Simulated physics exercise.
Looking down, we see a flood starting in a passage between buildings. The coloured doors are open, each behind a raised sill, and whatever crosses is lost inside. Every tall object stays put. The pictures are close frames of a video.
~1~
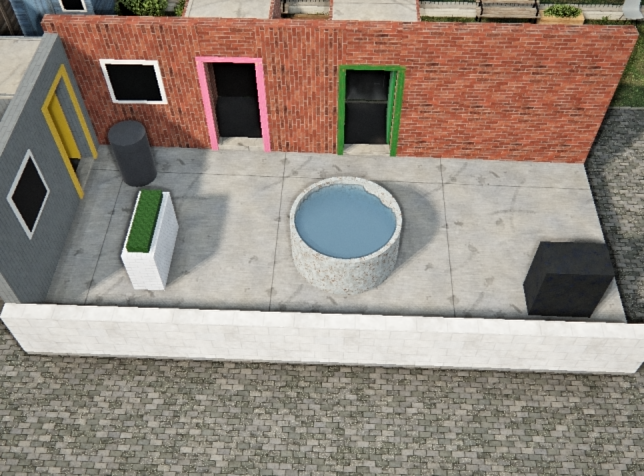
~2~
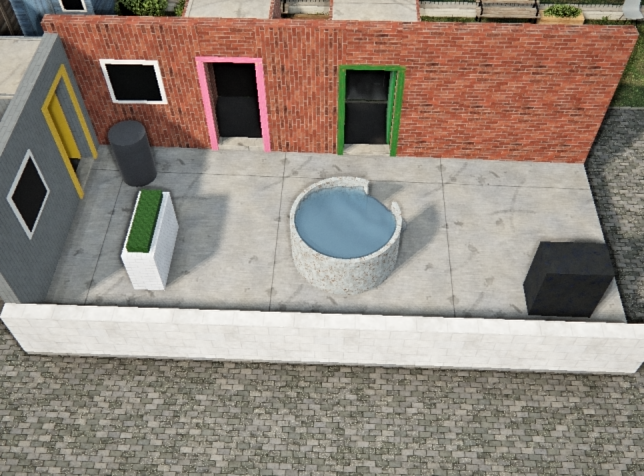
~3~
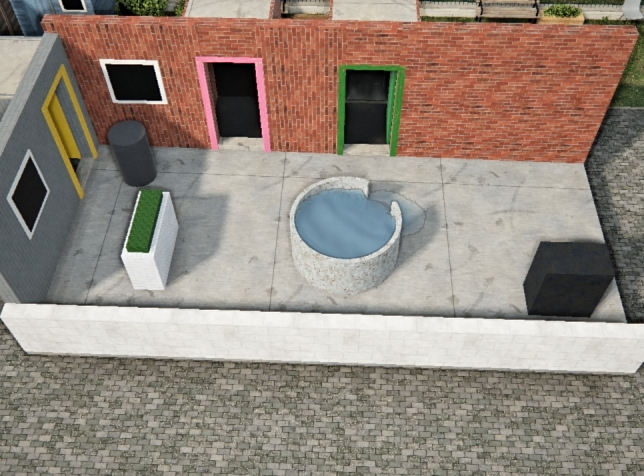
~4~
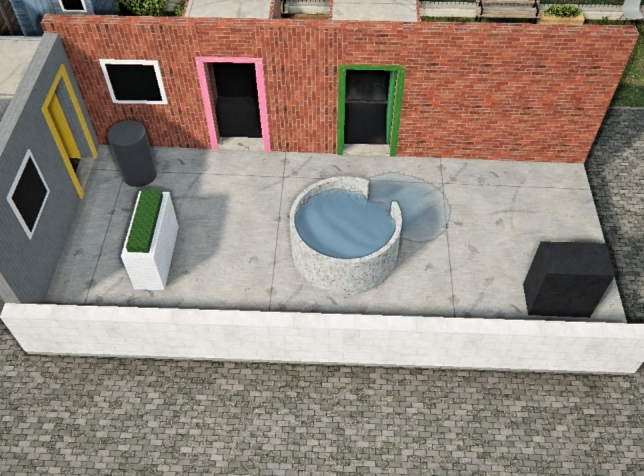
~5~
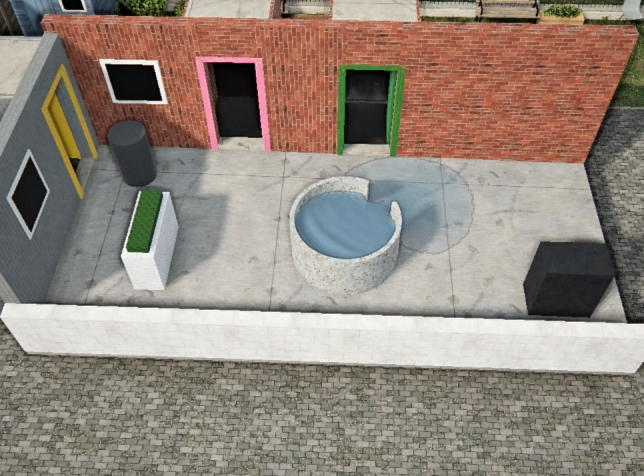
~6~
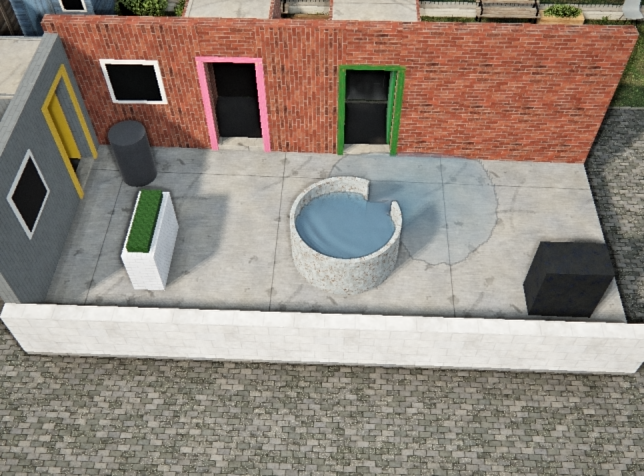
Walled courtyard with pink, green and yellow doorways, a round stone pool breaking open at its far side and water spreading across the paving.
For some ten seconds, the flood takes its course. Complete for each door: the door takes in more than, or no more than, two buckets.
Completed: The pink door takes in no more than two buckets; the yellow door takes in no more than two buckets; the green door takes in more than two buckets.
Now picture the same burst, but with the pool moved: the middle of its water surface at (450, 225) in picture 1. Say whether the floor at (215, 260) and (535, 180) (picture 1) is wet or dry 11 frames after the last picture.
I'd say still dry for the first and swamped for the second.
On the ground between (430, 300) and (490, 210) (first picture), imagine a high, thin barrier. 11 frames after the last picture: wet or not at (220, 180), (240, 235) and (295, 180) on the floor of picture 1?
The first is still bare, the second still bare and the third still bare.
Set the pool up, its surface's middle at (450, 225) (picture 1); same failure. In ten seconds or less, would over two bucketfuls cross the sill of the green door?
As I see it, the green one remains within bounds.
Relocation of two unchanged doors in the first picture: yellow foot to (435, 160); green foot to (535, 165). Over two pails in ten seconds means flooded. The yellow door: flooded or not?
The yellow door overflows.
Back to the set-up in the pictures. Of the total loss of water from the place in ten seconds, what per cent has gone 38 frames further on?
Share gone: About 75 %.
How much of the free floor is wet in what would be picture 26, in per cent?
I'd say close to 25 per cent.
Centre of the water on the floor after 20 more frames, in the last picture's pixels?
I'd place it roughly at (396, 223).
A moment on, water covers 25 % of the floor; the pink door not reached, the yellow door not reached, the green door over two buckets in.
Next, water covers 30 % of the floor; the pink door not reached, the yellow door not reached, the green door over two buckets in.
Then, water covers 25 % of the floor; the pink door wet at the sill, nothing in, the yellow door not reached, the green door far over two buckets in.
Later, water covers 30 % of the floor; the pink door wet at the sill, nothing in, the yellow door not reached, the green door far over two buckets in.
In the end, water covers 30 % of the floor; the pink door wet at the sill, nothing in, the yellow door not reached, the green door far over two buckets in.
